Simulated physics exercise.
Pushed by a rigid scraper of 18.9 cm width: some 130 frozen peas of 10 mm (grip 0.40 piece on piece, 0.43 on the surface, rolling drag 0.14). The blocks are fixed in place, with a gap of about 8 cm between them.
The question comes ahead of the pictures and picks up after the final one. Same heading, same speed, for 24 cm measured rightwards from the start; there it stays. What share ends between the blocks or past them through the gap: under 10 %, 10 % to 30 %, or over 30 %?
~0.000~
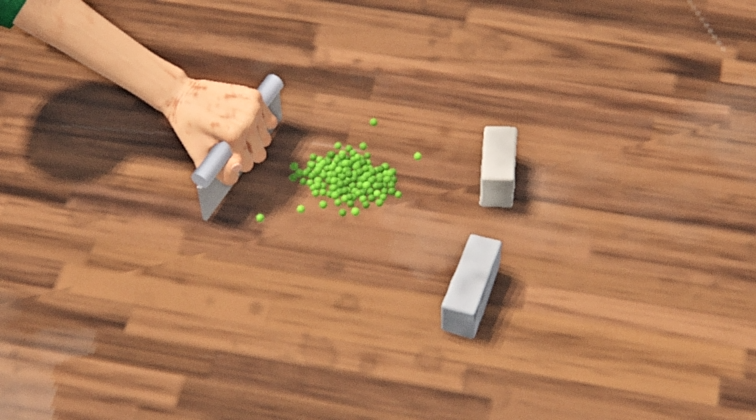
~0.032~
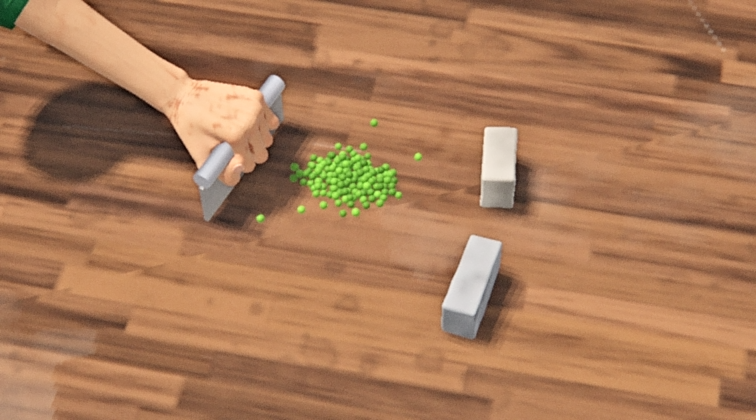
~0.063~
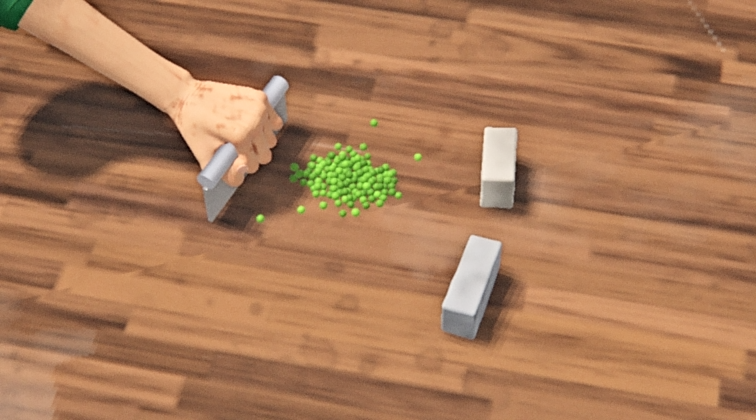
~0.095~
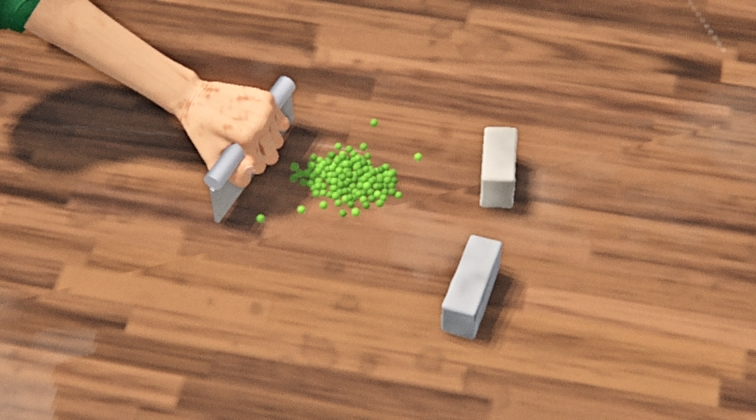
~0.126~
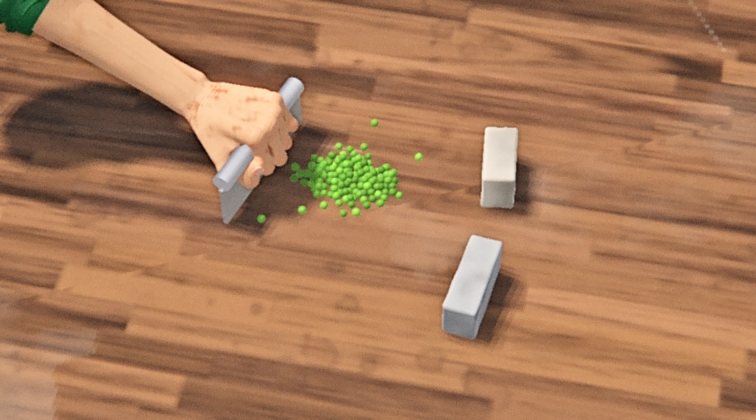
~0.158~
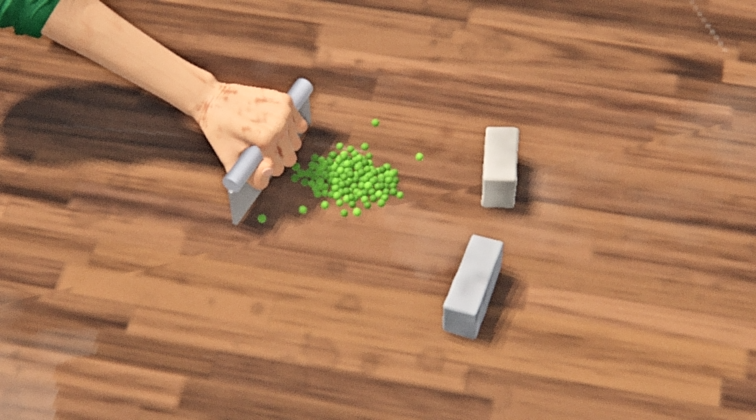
Ending in the gap or beyond it through the gap: A minor portion.
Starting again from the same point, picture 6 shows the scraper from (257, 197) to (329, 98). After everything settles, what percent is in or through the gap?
At rest, 5 per cent has gone through.
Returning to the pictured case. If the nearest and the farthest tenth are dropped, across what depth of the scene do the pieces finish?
Estimate: Close to 14 cm.
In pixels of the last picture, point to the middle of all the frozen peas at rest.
About (451, 206).
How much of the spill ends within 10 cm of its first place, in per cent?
Some 5 percent.
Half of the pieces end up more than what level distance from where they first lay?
That comes to about 14 cm.
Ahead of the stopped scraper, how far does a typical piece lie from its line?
Some 3 cm.
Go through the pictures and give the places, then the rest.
In the first frame, scraper from (202, 192) to (276, 93); moved 0.0 cm; 0 pieces shifted; middle of the spill at (349, 174); block at (473, 273); block at (500, 152).
In the second frame, scraper from (204, 192) to (278, 93); moved 0.2 cm; 0 pieces shifted; middle of the spill at (350, 175).
In the third frame, scraper from (207, 193) to (282, 94); moved 0.7 cm; 0 pieces shifted; middle of the spill at (349, 175).
In the fourth frame, scraper from (214, 194) to (288, 95); moved 1.5 cm; 0 pieces shifted; middle of the spill at (350, 175).
In the fifth frame, scraper from (223, 195) to (297, 96); moved 2.6 cm; 0 pieces shifted; middle of the spill at (350, 175).
In the sixth frame, scraper from (233, 196) to (306, 97); moved 3.6 cm; 0 pieces shifted; middle of the spill at (351, 175); block at (474, 273); block at (501, 153). Its speed is about 0.34 m/s.
After 0.46 s, scraper 14 cm from its start, spill 12 cm wide; held up before the blocks 100 %.
After 0.76 s, scraper 24 cm from its start, spill 16 cm wide; held up before the blocks 100 %.
Then, at 1.02 s, scraper 24 cm from its start, spill 18 cm wide; round the far block 5 %, held up before the blocks 95 %.
At rest (1.2 s), in or through the gap 0 %, round the near block 0 %, round the far block 5 %, held up before the blocks 95 %.
